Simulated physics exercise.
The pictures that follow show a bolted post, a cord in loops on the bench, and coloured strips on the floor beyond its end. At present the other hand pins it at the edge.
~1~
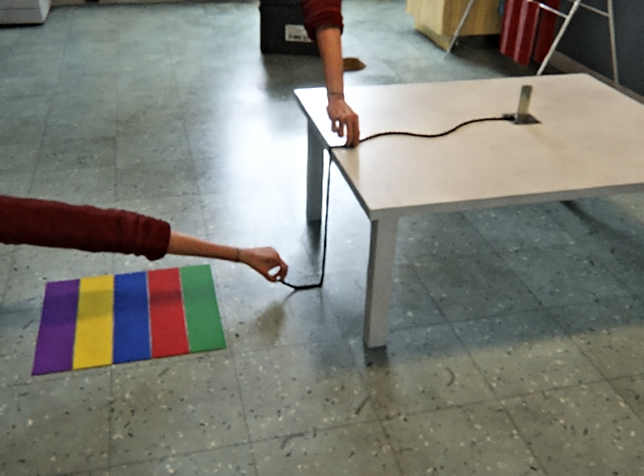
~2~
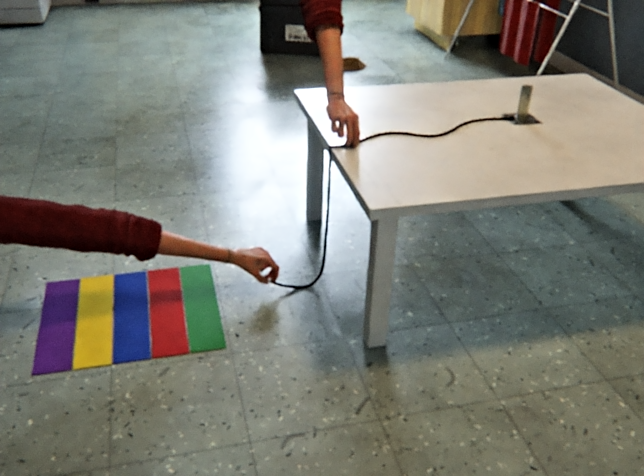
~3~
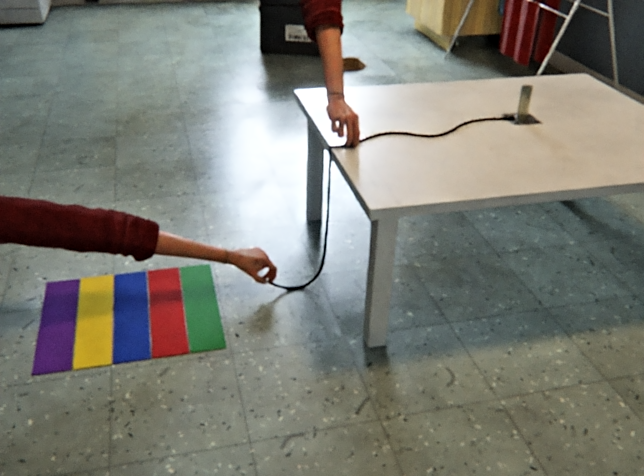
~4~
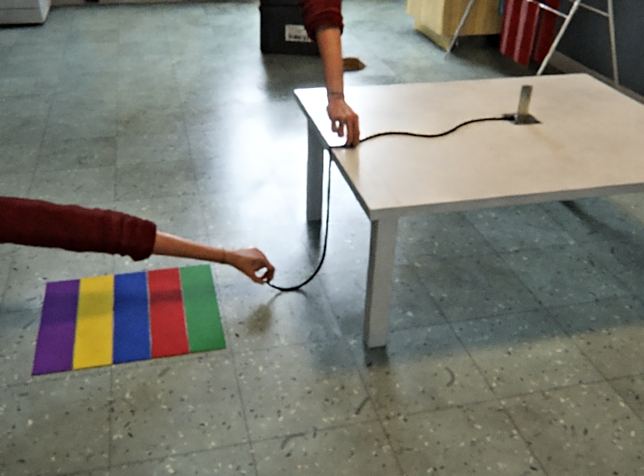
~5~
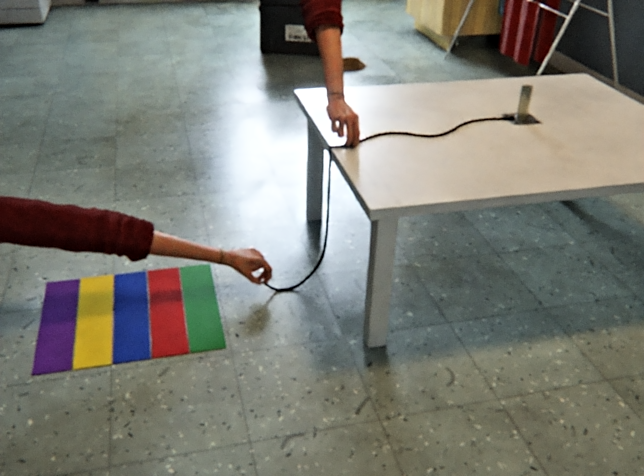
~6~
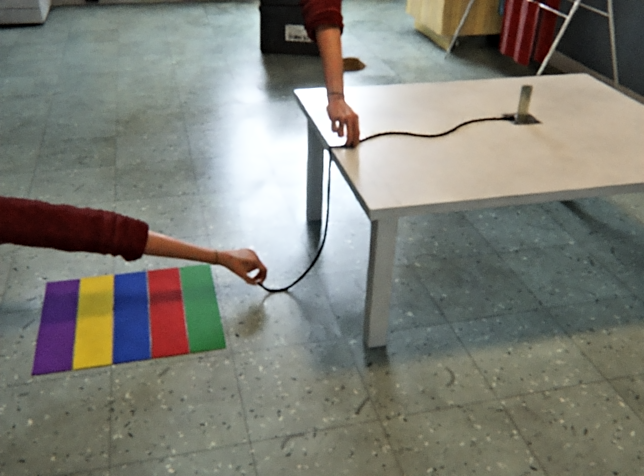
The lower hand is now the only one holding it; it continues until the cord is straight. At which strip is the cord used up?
At the red one.
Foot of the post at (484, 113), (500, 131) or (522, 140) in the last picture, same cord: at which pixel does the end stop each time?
It works out at around (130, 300), (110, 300) and (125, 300) for the three tries.
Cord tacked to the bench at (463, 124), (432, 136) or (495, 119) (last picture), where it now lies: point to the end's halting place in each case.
For the three tries you'd see (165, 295), (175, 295) and (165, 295).
Early on, end near (234, 285); short of the strips.
Midway, end near (189, 291); over green.
At the end of the slack, end near (164, 294); over red. It halts on the red strip.
